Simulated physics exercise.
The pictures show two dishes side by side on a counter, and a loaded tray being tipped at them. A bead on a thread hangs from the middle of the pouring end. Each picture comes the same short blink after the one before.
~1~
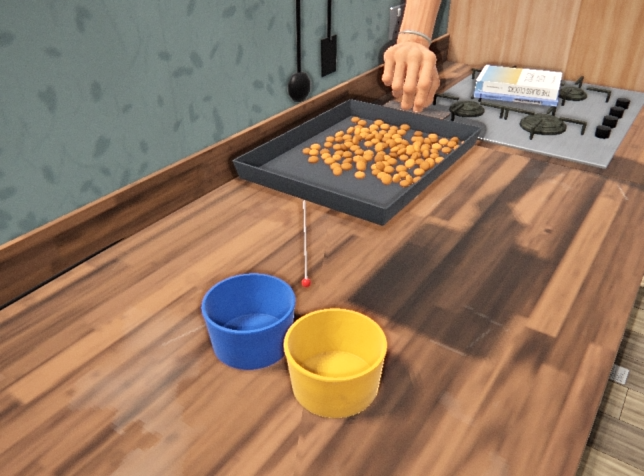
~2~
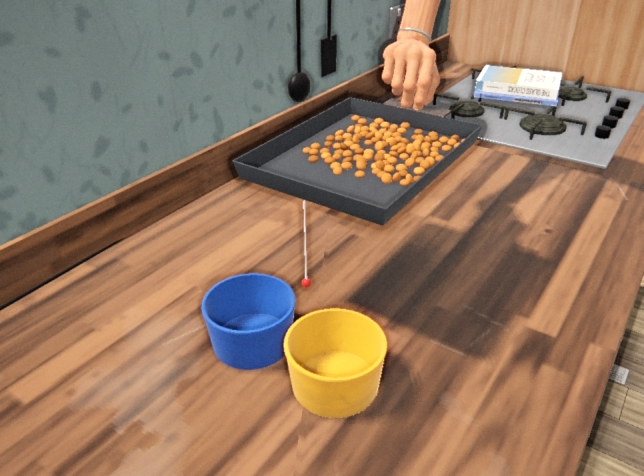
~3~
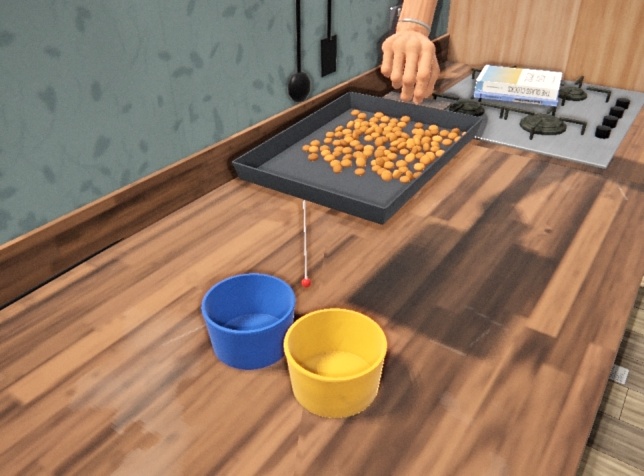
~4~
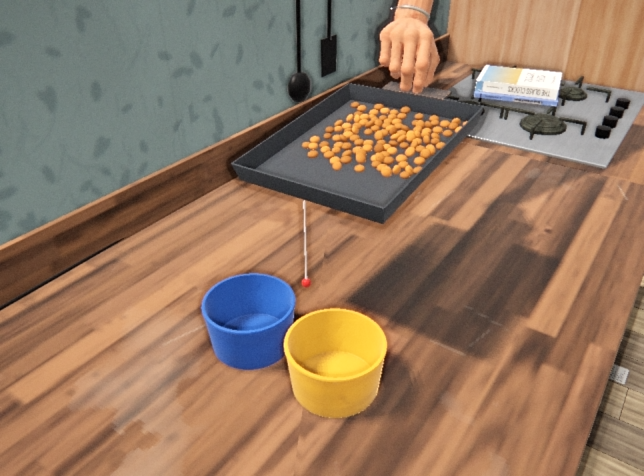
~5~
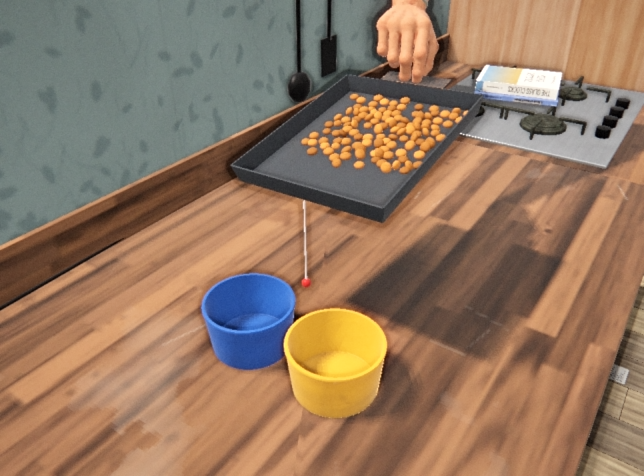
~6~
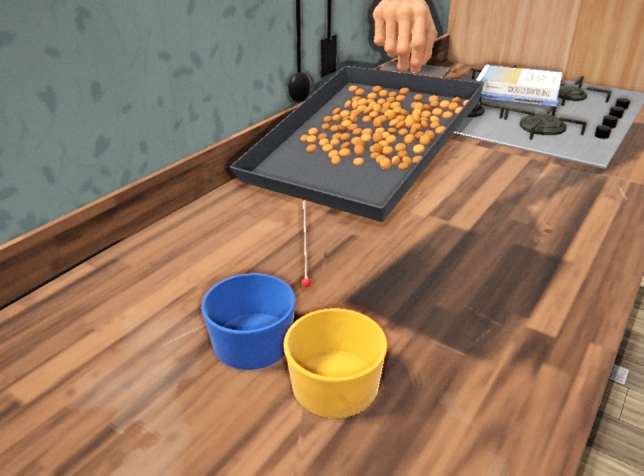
In the video, a hand at the far end of a dark tray of small orange-brown pieces slowly raises that end, tilting the tray slightly toward its near left corner, above a wooden counter with blue and yellow dishes.
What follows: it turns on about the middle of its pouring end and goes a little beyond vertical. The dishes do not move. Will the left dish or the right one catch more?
The left-hand dish gets more.
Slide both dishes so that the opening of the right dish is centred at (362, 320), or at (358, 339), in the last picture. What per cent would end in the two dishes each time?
Near 50 % and 70 %.
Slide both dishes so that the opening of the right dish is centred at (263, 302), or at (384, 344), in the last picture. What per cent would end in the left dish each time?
About 10 and 50 per cent.
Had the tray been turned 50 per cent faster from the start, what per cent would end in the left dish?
About 70 per cent.
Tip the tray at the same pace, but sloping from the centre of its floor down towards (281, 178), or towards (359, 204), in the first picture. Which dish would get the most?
First left, then the right one.
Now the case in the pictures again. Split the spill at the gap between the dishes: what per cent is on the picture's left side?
Close to 80 per cent.
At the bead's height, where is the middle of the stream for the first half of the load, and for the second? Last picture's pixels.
Early half (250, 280), late half (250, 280).
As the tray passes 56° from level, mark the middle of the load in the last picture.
Near (287, 178).
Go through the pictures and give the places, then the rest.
Corners of the pouring end near (239, 160) and (384, 205), level; middle of the load near (384, 146), bits of cat kibble; left dish near (220, 343); right dish near (307, 390); bead on its thread near (306, 283), in the first frame.
Corners of the pouring end near (239, 160) and (384, 205), level; middle of the load near (384, 144), in the second frame.
Corners of the pouring end near (238, 161) and (383, 205), tipped barely, lowest at the left corner; middle of the load near (384, 140), in the third frame.
Corners of the pouring end near (237, 162) and (382, 205), tipped a little, lowest at the left corner; middle of the load near (384, 133), in the fourth frame.
Corners of the pouring end near (236, 164) and (381, 204), tipped a little, lowest at the left corner; middle of the load near (383, 126), in the fifth frame.
Corners of the pouring end near (236, 165) and (380, 204), tipped a little, lowest at the left corner; middle of the load near (382, 119); left dish near (220, 343); right dish near (307, 390), in the sixth frame.
Shortly afterwards, tray tipped steeply; all but a few on the tray; only a few in the air.
Next, tray tipped right over; the bulk on the tray; a little in the left dish; only a few outside both; a little in the air.
Some moments later, tray tipped past a quarter turn; a little in the right dish; the bulk in the left dish; near a quarter outside both.
In the end, tray tipped past a quarter turn; a little in the right dish; the bulk in the left dish; near a quarter outside both.
